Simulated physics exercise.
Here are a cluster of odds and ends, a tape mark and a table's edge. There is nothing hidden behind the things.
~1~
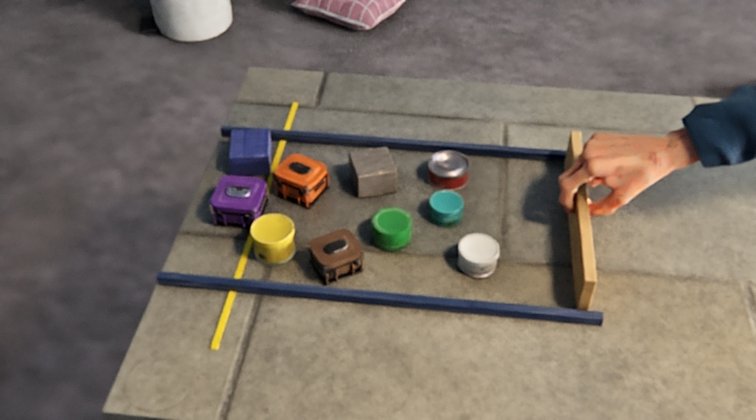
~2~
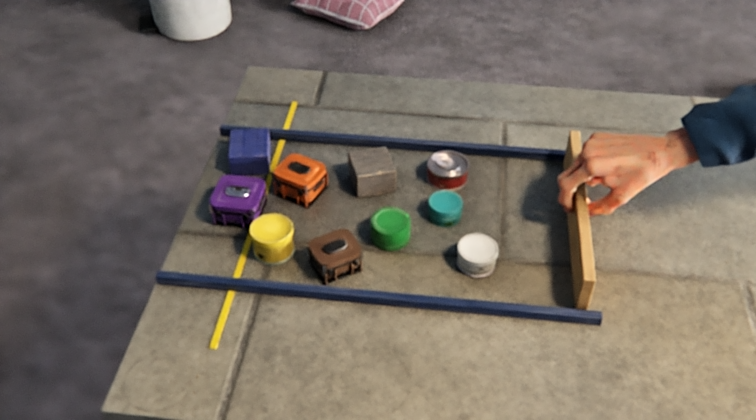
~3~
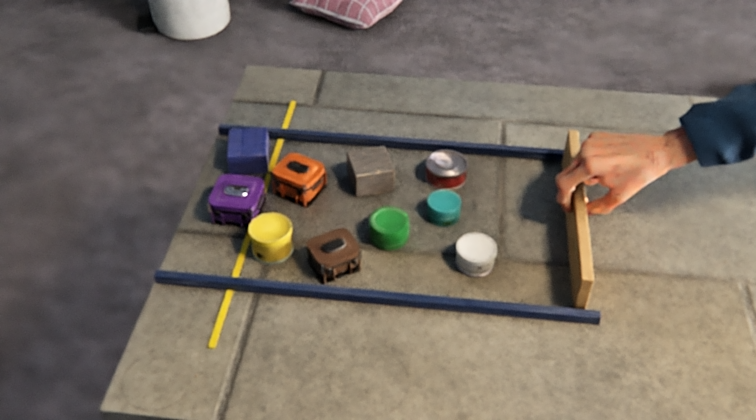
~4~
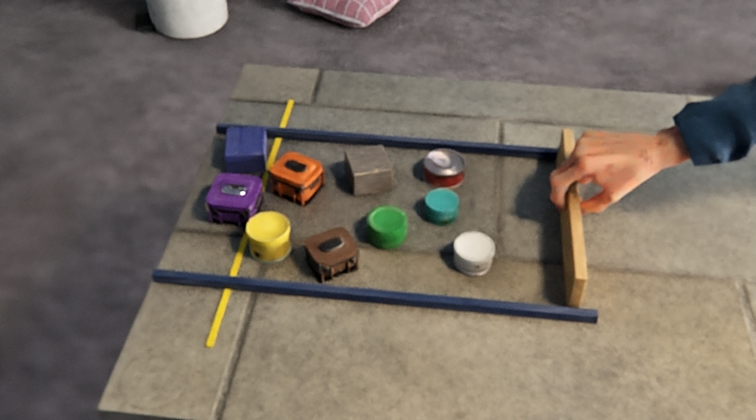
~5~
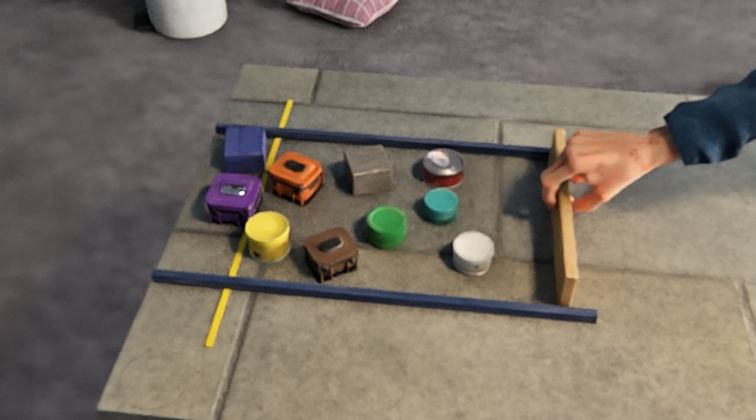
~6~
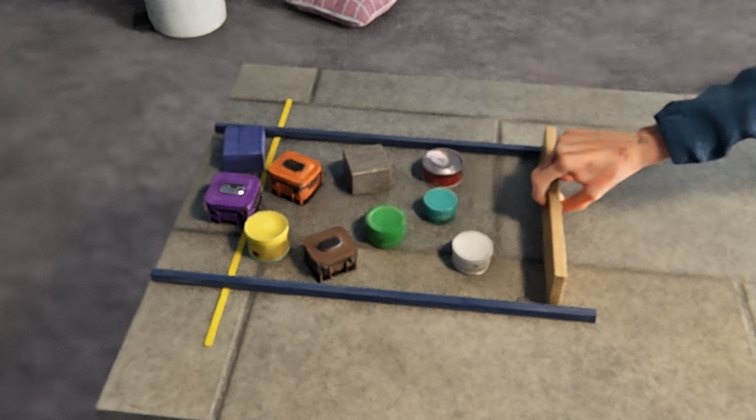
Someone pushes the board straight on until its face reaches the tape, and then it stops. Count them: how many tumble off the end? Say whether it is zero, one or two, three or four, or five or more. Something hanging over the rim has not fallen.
I expect that one or two fall off.
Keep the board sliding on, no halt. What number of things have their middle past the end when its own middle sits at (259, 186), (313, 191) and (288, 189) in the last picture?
1, 0 and 1.
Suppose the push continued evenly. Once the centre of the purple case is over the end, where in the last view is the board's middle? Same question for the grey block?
Middle approx. at (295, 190), then approx. at (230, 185).
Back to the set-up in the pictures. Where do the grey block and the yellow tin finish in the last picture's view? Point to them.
The grey block at (223, 164), the yellow tin at (192, 217).
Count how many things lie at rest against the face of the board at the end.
In total, 4.
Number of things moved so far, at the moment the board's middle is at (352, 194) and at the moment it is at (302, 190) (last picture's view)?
Moved so far: 9, then 10.
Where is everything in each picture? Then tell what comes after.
Blue block (251, 152); purple case (240, 202); yellow tin (274, 240); board (579, 215); tape (261, 206), in the first frame.
Purple case (239, 201); orange case (301, 180), in the second frame.
Yellow tin (271, 239); grey block (371, 171), in the third frame.
Blue block (247, 150); brown case (332, 255), in the fourth frame.
Purple case (235, 200); board (561, 212), in the fifth frame.
Blue block (245, 149); purple case (234, 199); yellow tin (268, 237); board (551, 211); tape (255, 203), in the sixth frame.
Early on, none off yet; blue block at rest near (245, 149); purple case at rest near (234, 199); yellow tin at rest near (268, 237).
A while later, none off yet; blue block at rest near (245, 149); purple case travelled a little near (218, 205); yellow tin travelled a little near (251, 231).
Finally, the number that fall off is one or two; lost, purple case.
